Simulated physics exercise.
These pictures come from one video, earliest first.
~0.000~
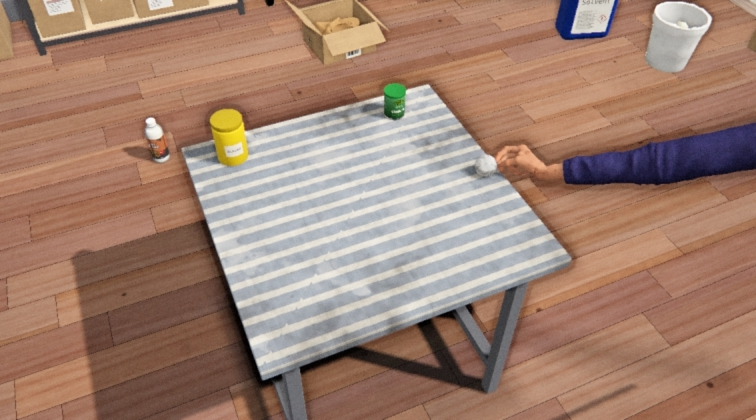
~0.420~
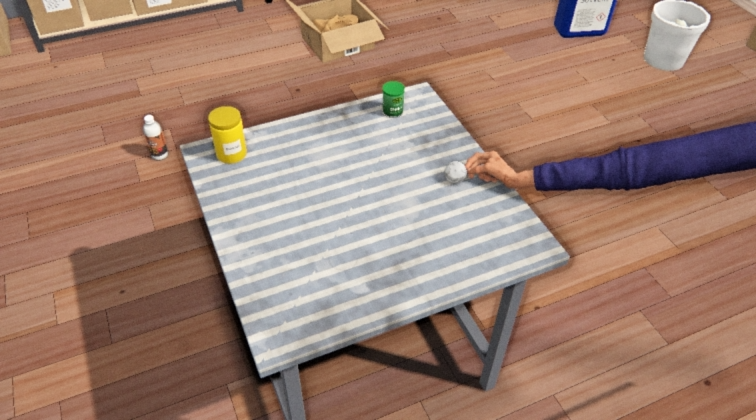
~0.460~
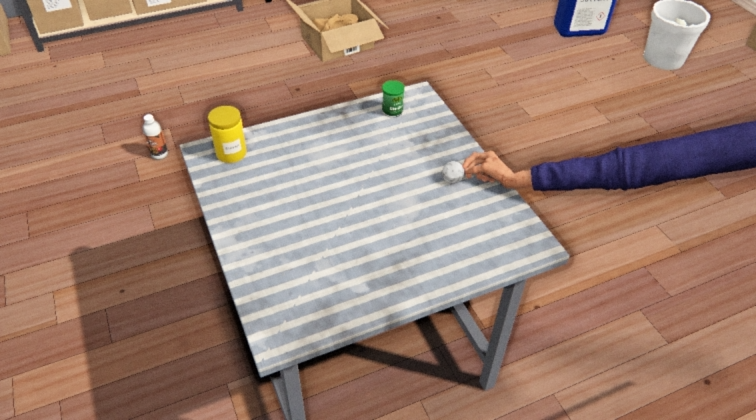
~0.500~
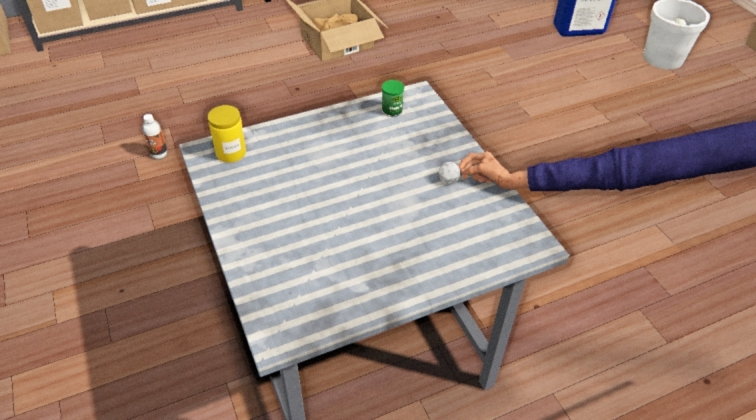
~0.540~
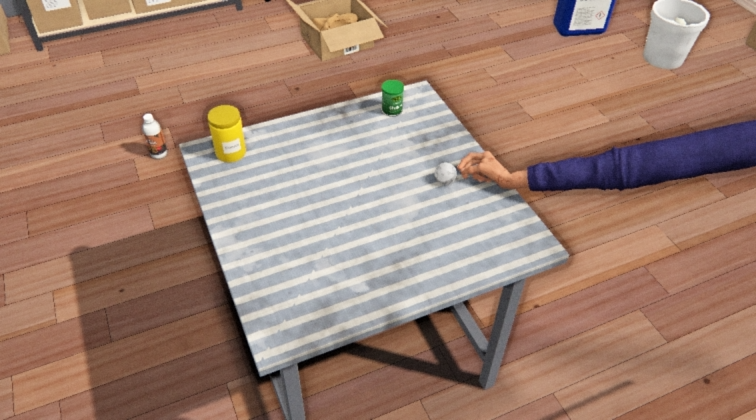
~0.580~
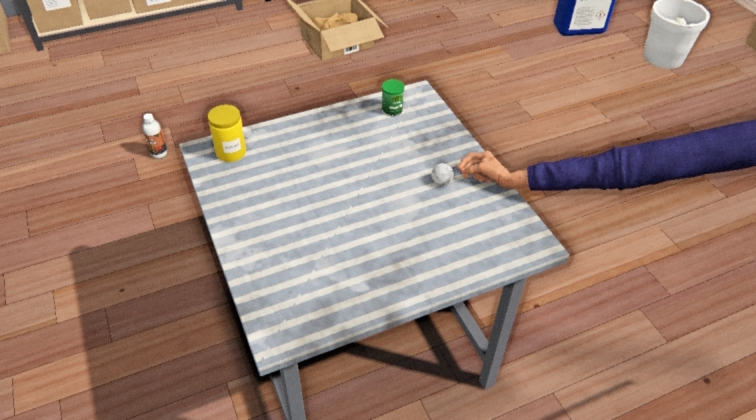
The clip opens on a striped table holding a yellow jar and a green container, with a blue-sleeved arm reaching in from the right, its hand at a small white ball. The hand moves the ball a short way left across the tabletop, then stays nearly still as the ball shifts slightly farther left, away from the fingers.
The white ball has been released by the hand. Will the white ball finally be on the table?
It is aboard the table at the end.
Around 0.68 s, white ball displaced about its own width near (436, 177).
Around 0.78 s, white ball displaced about its own width near (431, 178).
Finally (1.3 s), moved from the start, white ball. Final places as the last picture's camera would see them, white ball near (428, 179).
